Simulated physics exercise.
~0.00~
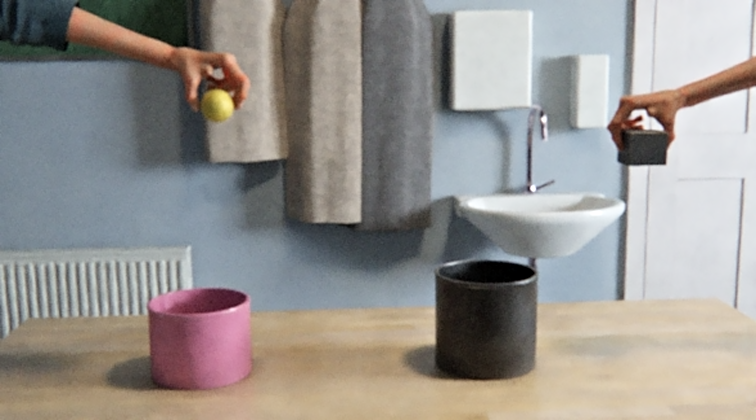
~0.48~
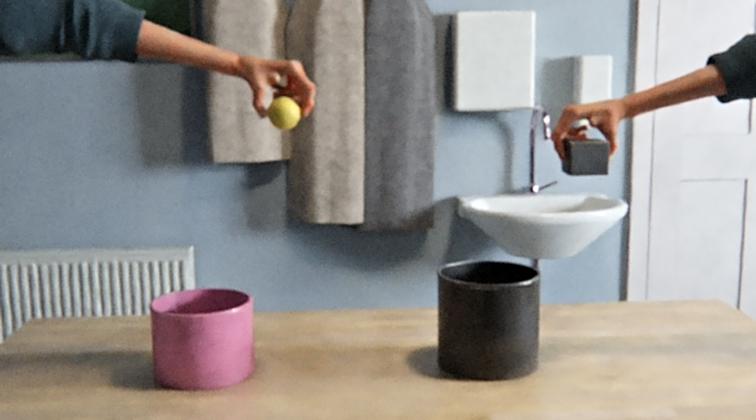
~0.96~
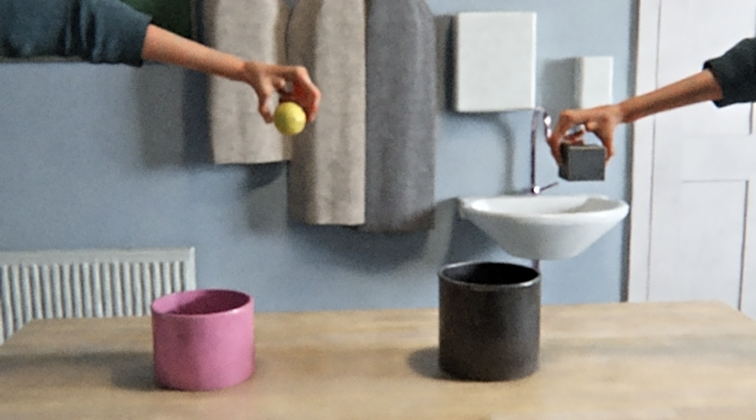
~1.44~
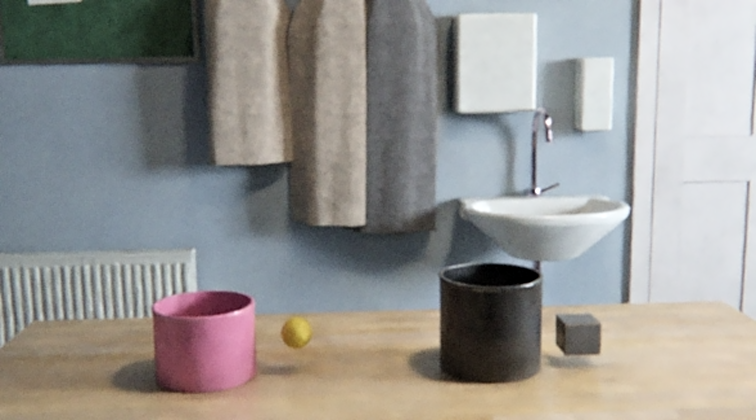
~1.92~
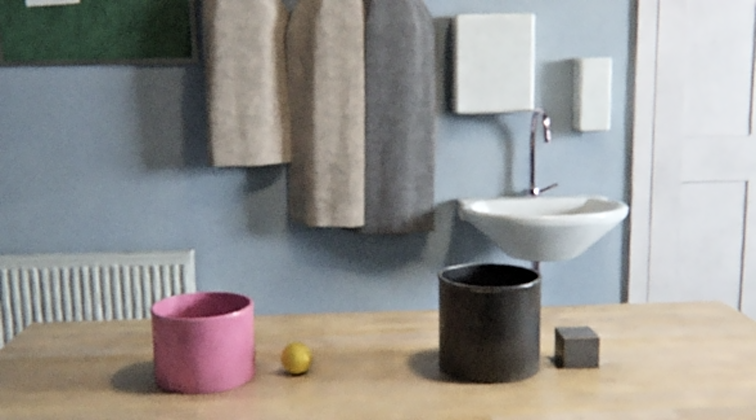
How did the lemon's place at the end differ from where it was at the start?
At the start the lemon was held in a hand in the air above the pink bin. By the end it was down on the table, just to the right of that bin.
